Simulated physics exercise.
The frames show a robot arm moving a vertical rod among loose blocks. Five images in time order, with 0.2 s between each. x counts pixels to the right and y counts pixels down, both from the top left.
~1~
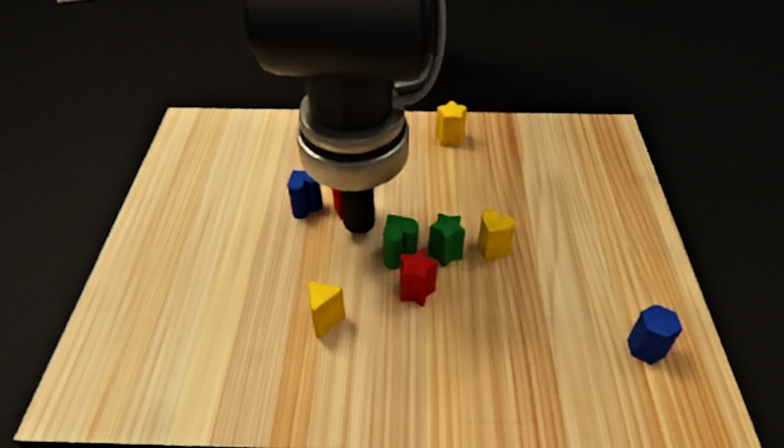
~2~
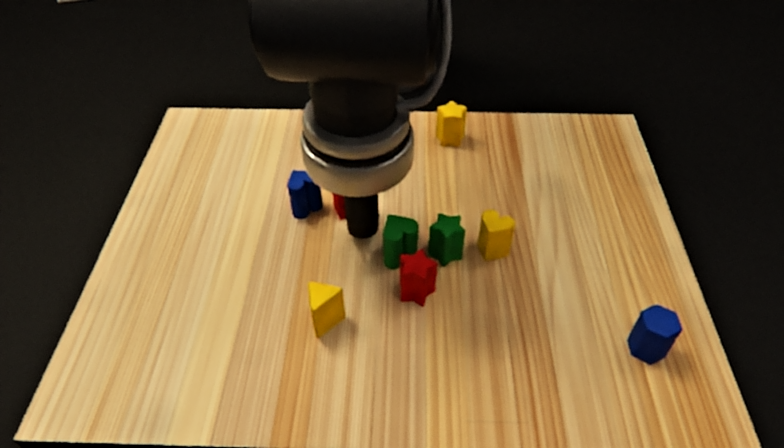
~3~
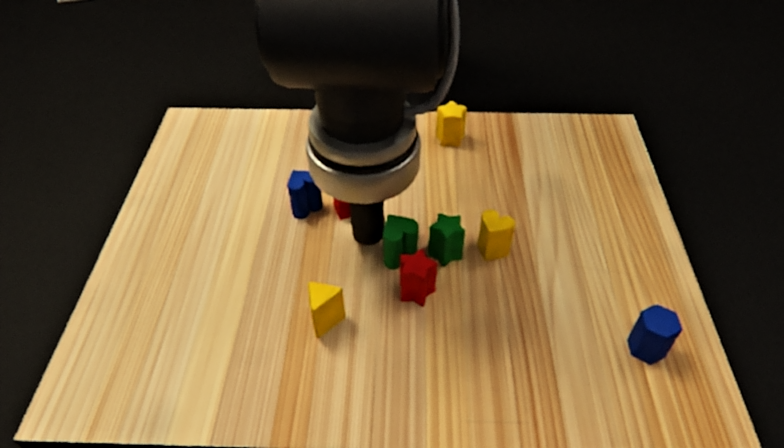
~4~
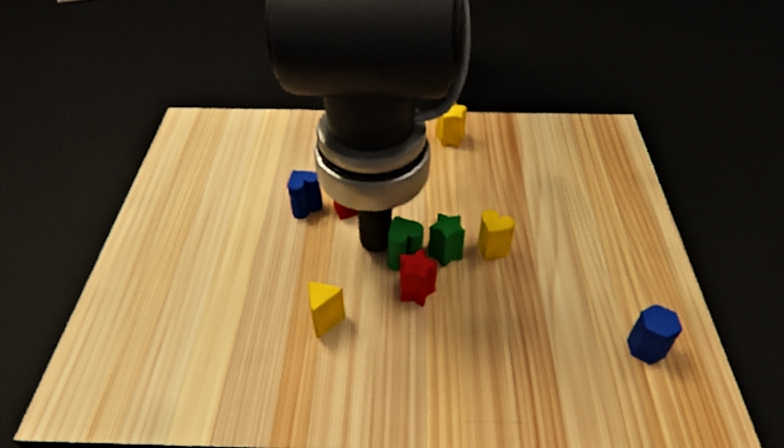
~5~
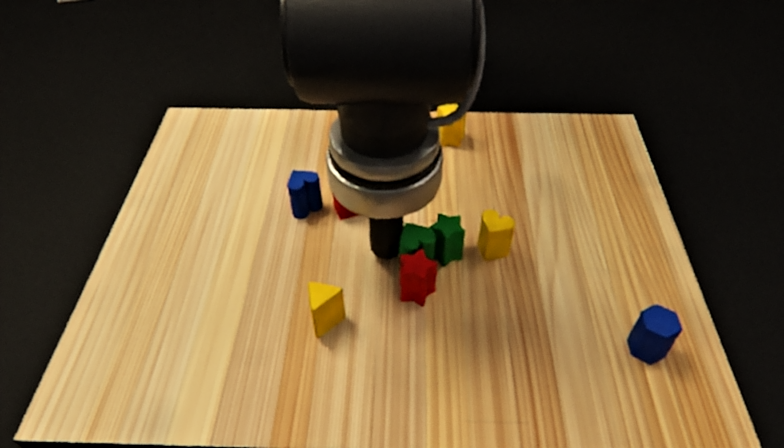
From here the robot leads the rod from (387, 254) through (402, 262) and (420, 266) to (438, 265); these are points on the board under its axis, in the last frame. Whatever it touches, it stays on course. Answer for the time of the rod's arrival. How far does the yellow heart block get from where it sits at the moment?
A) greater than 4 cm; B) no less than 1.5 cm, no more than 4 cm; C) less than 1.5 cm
(C)
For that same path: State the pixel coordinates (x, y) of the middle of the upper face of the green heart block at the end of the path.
So, by the moment the path ends, you'll find the top centre of the green heart block at (467, 251).
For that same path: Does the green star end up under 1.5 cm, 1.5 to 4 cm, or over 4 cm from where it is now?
My prediction: Between 1.5 and 4 cm.
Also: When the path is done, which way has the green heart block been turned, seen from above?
My prediction: CW.
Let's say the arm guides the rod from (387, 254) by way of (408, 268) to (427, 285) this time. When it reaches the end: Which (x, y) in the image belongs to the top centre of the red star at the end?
The middle of the upper face of the red star will lie at about (436, 282) in the picture.
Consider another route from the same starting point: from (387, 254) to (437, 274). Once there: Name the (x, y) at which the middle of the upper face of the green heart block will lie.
It is going to be at (469, 258).
What follows on the original path. Halfway along, rod at (411, 258); green heart block at (441, 246); red star at (425, 268), turned 45° clockwise.
At the end, rod at (438, 258); green heart block at (467, 251), turned 35° clockwise; red star at (426, 268), turned 50° clockwise; green star at (466, 218), turned 45° anticlockwise; yellow heart block unmoved.
